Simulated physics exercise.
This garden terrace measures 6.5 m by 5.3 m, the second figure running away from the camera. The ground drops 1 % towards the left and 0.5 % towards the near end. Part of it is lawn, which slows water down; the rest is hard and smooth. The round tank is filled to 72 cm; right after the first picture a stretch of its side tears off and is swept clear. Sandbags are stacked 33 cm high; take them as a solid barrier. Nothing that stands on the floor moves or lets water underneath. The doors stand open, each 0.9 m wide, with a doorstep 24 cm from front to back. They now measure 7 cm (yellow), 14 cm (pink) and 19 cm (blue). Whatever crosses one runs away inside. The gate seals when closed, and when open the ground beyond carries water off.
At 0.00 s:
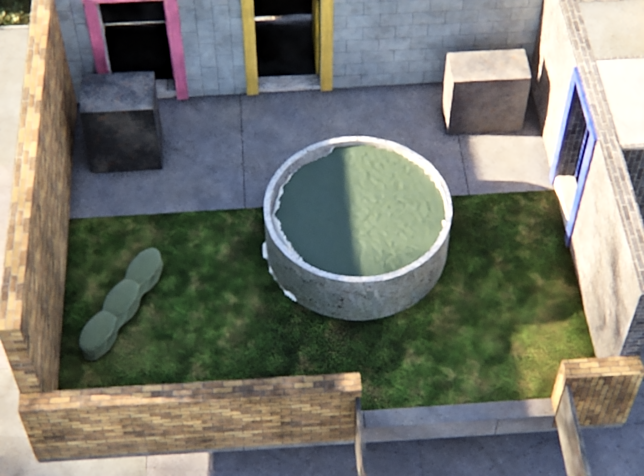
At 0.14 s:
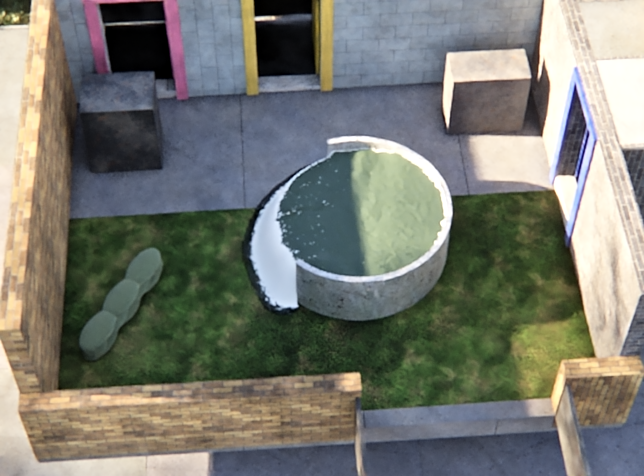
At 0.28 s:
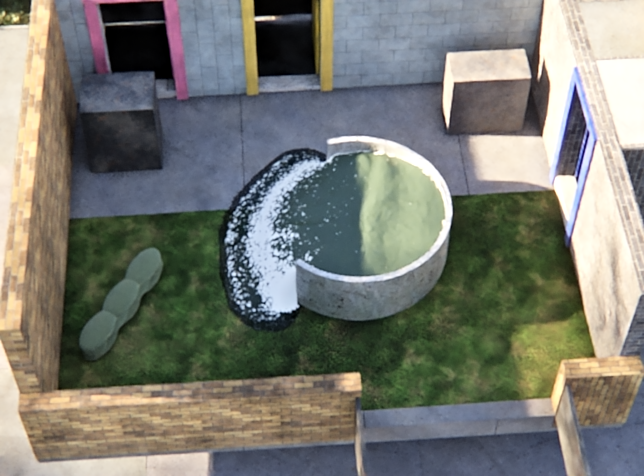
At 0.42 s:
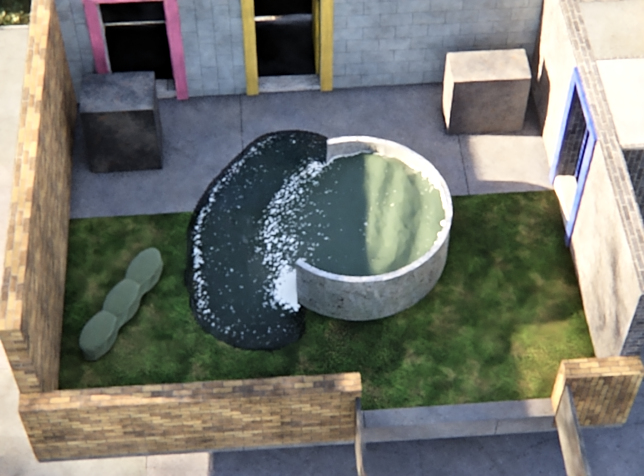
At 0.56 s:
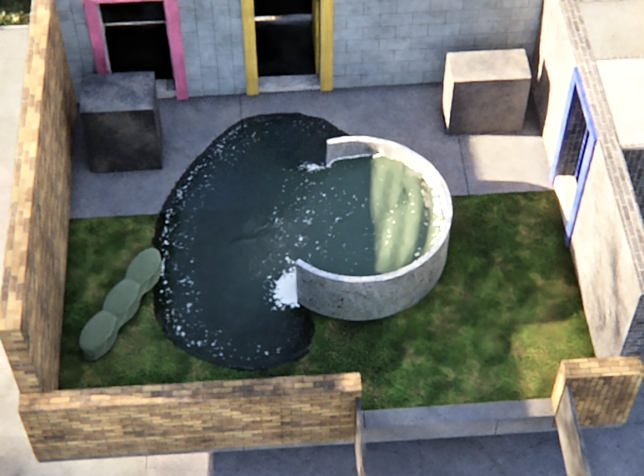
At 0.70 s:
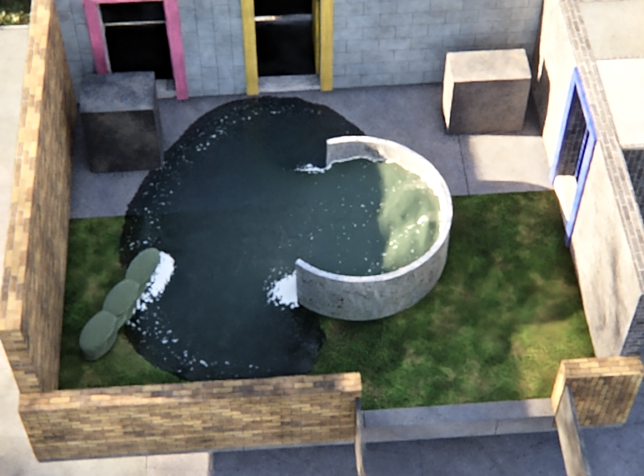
A round grey stone tank of green water stands on a walled garden terrace, seen from high above by a still camera. Grass surrounds it, with paving behind, pink and yellow doorways at the back, a blue one at right, and green sandbags at left. The tank's left side breaks open and dark, foam-flecked water spreads across grass and paving, reaching the sandbags as the tank's level lowers.
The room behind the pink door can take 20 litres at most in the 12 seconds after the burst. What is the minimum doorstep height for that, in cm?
At least 26 cm or so.
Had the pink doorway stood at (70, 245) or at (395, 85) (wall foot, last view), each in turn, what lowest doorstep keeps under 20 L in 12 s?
Roughly 24 and 5.5 cm.
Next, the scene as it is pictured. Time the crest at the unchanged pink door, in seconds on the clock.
At about 2.8 s.
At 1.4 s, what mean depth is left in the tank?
About 32 cm.
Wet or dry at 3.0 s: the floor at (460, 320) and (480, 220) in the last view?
In turn: Dry, still dry.
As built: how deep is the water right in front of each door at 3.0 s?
In cm: Yellow 8, pink 22, blue 0.
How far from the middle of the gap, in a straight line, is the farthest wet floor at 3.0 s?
About 3.8 m.
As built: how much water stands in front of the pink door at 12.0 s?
Roughly 5.5 cm deep.
After 1.4 s water covers 45 % of the floor, deepest (36 cm) near (72, 193); 22 cm at the pink door, 3 litres in over its 14 cm doorstep.
After 3.0 s water covers 50 % of the floor, deepest (37 cm) near (64, 315); 22 cm at the pink door, 74 litres in over its 14 cm doorstep.
After 12.0 s water covers 95 % of the floor, deepest (10 cm) near (57, 416); 6 cm at the pink door, 99 litres in over its 14 cm doorstep.
At the pink door as built, the water arrived by 1.1 s and peaked near 26 cm at 2.8 s.
With a doorstep of 22.5 cm, 34 litres would have come in within the 12 s; with 30.5 cm, 7 litres. So under 20 litres takes about 26 cm.
